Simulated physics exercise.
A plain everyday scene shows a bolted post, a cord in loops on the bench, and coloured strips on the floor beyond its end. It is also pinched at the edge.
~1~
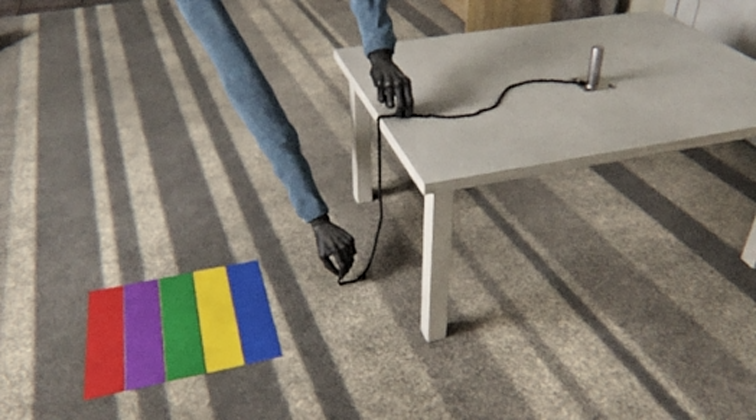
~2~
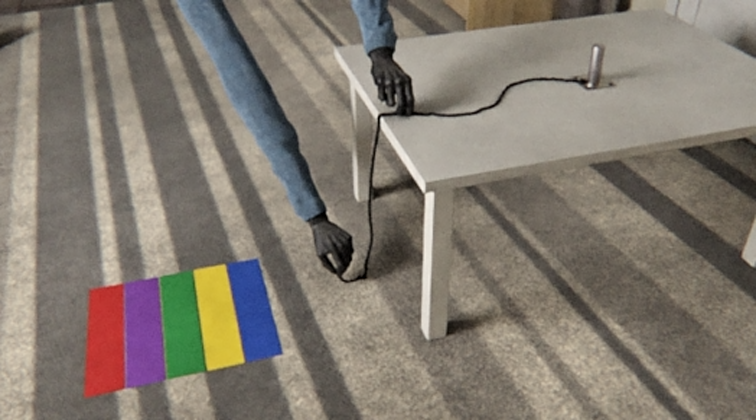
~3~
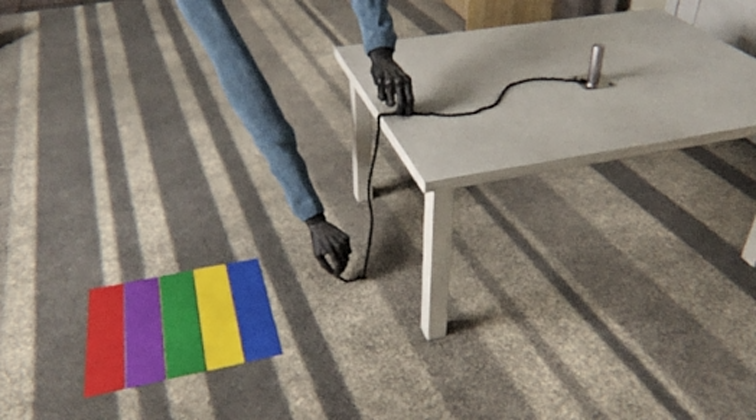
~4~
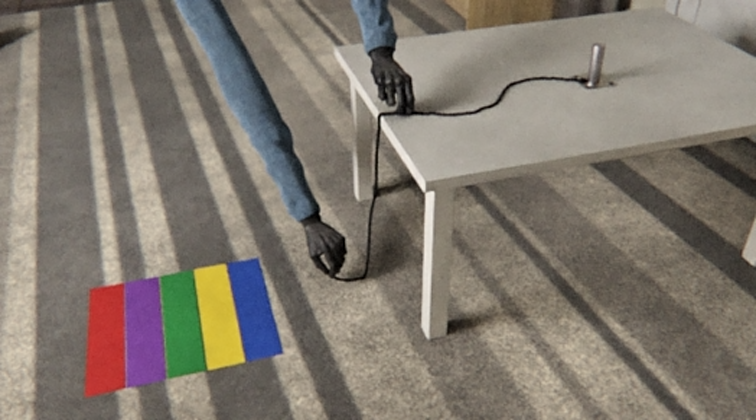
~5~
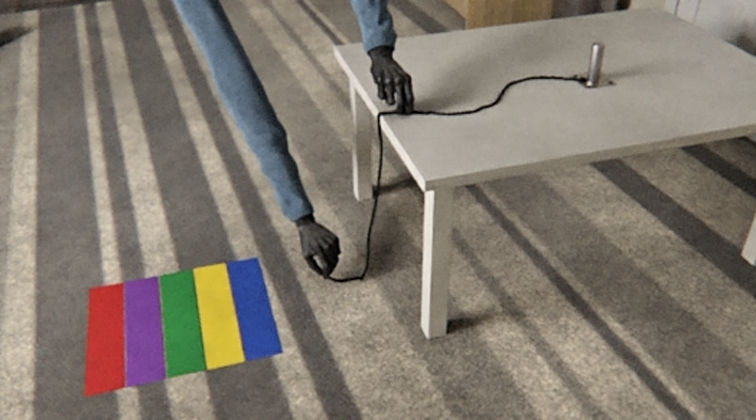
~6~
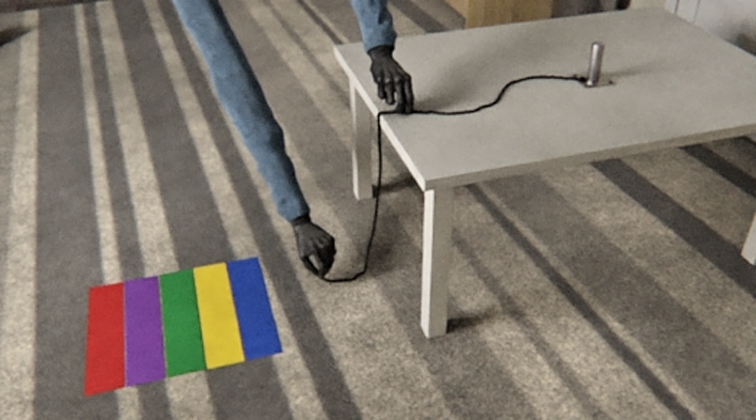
A gloved hand near the floor drew the end of a dark cord slightly left, toward some coloured strips, while another hand pinched the cord at the edge of a pale table and stayed still.
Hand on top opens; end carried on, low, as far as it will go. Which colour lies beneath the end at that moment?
Green.
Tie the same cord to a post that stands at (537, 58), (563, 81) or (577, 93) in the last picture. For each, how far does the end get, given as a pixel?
The spots are near (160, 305), (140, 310) and (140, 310).
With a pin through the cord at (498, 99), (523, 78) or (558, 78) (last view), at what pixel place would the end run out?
(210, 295), (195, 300) and (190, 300).
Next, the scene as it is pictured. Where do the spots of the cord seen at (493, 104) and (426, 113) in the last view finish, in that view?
They go to (463, 101) and to (392, 113).
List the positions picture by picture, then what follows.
In the first frame, end (339, 274); blue (260, 341); yellow (222, 349); green (184, 357); purple (145, 365); red (104, 374).
In the second frame, end (337, 273); cord through (549, 80) (499, 98) (446, 116) (378, 131) (370, 201) (367, 262).
In the third frame, end (334, 274).
In the fourth frame, end (330, 274); cord through (549, 79) (500, 97) (447, 115) (379, 130) (374, 200) (368, 262).
In the fifth frame, end (323, 275).
In the sixth frame, end (319, 275); cord through (548, 78) (499, 96) (446, 114) (379, 129) (378, 198) (367, 260).
A little later, end near (241, 290); over blue.
Next, end near (203, 298); over yellow.
When it is tight, end near (180, 302); over green. It halts on the green strip.
